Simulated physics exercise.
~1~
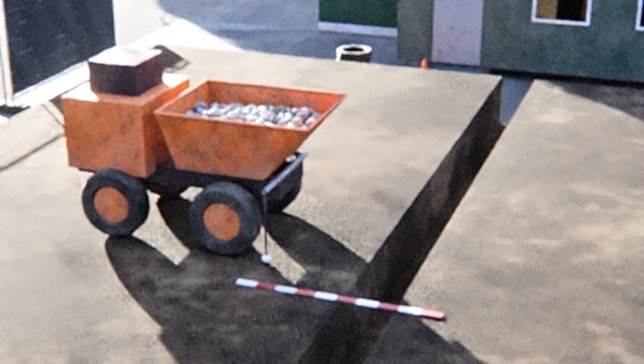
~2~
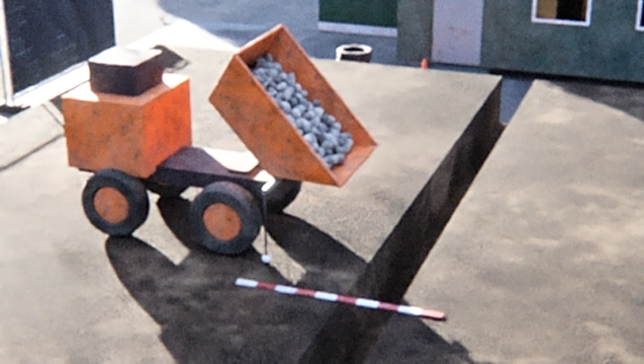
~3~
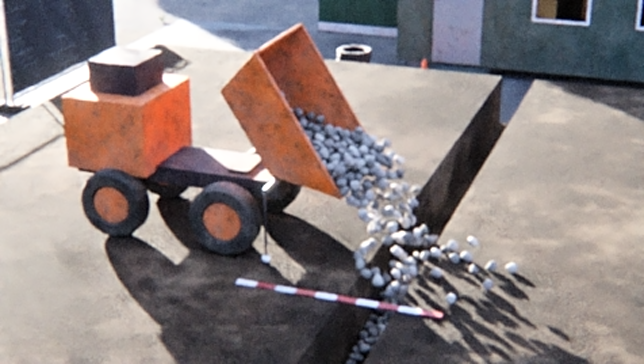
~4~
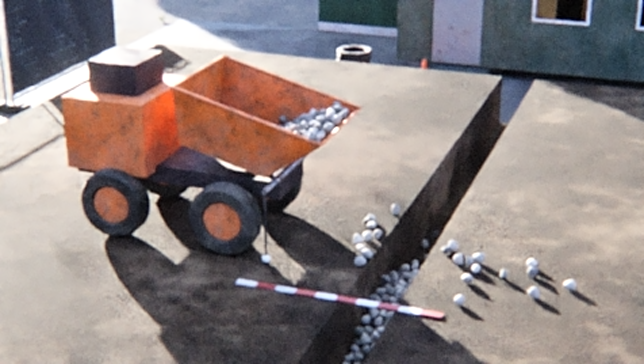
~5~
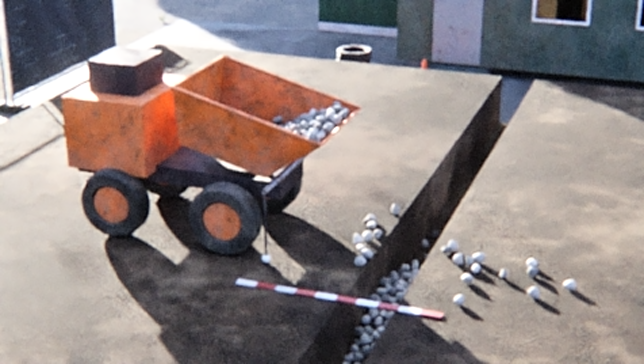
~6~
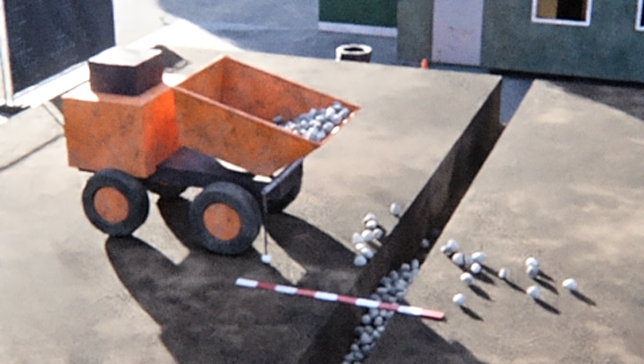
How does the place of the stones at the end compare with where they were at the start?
At the start the stones all sit in the dumper's orange skip. By the end many lie lower and farther right, mostly in the trench with a few scattered on either side, while some remain in the skip.
